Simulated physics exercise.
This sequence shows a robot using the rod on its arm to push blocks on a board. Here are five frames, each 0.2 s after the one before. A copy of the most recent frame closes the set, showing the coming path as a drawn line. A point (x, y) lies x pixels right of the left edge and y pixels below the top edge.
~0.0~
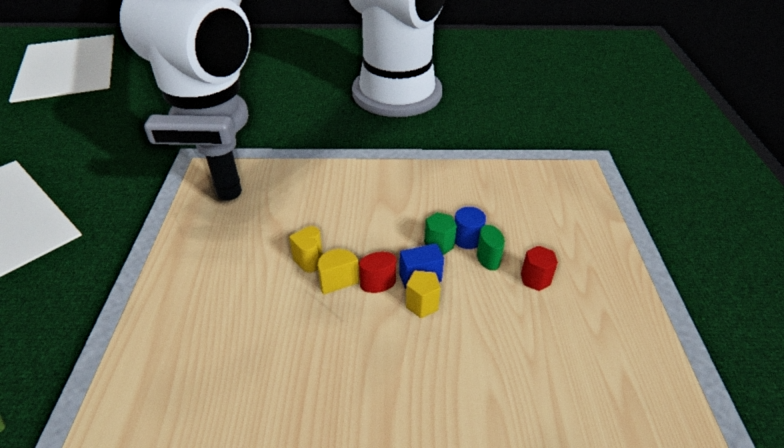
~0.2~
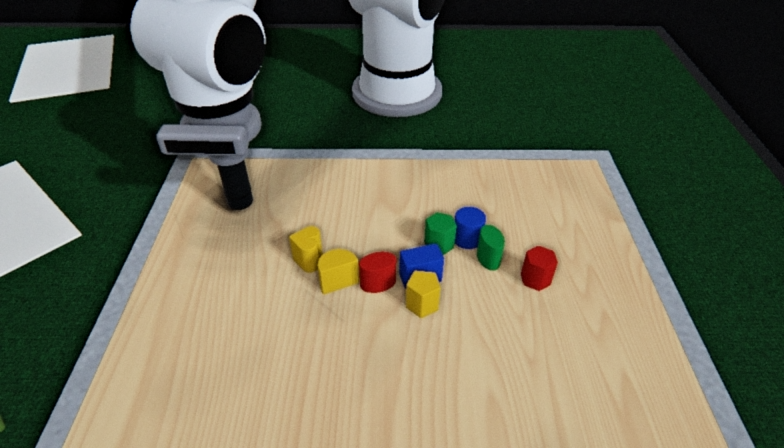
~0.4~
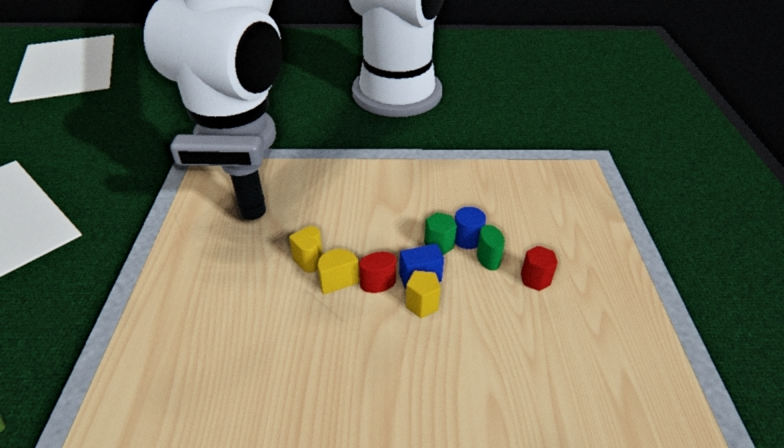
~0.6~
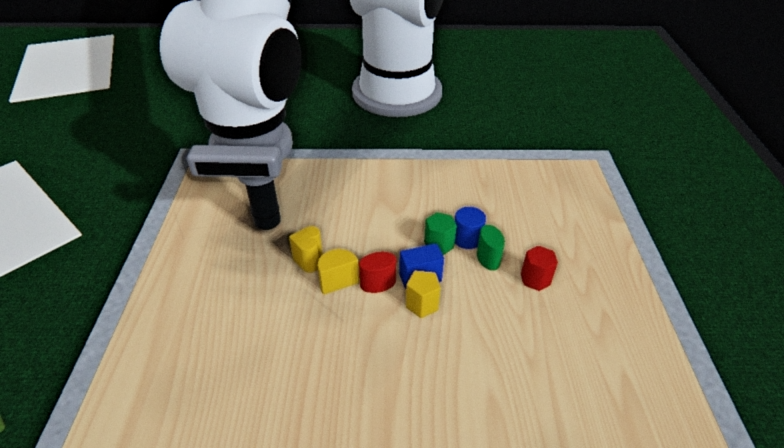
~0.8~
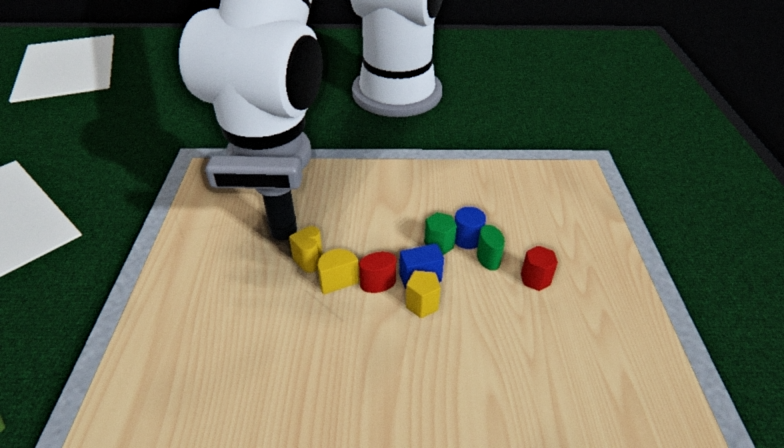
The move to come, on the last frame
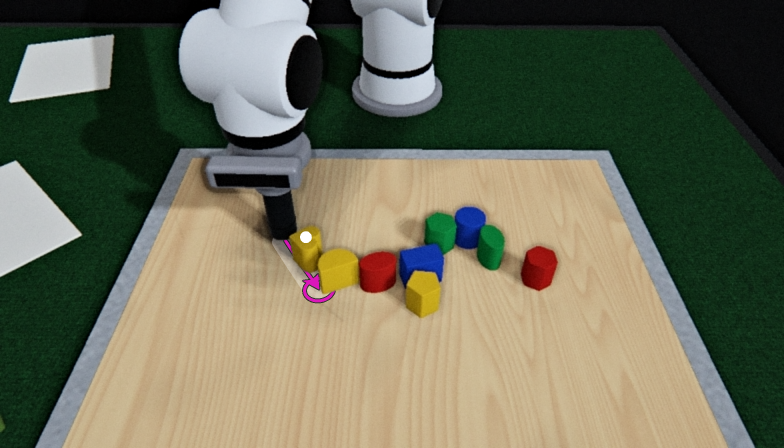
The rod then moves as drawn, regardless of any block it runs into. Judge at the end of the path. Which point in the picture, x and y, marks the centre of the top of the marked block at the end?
I expect it at (342, 275).
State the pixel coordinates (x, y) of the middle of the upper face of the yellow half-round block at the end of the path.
At pixel (371, 290).
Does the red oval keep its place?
No
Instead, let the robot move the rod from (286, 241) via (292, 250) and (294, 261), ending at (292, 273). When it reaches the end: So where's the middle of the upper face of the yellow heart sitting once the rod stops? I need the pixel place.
I'd place it at (315, 253), taking the centre of its top.
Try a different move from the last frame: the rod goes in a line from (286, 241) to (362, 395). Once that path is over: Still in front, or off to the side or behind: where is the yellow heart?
Expect to find it next to or behind the rod.
Path on the board, from (286, 241) to (319, 289); the dot is on the yellow heart.
What follows on the original path. Halfway along, rod at (300, 256); yellow heart at (321, 250), turned 25° anticlockwise; yellow half-round block at (345, 267); red oval at (385, 262), turned 20° anticlockwise.
At the end, rod at (318, 281); yellow heart at (342, 275), turned 35° anticlockwise; yellow half-round block at (371, 290); red oval at (393, 268), turned 70° anticlockwise.
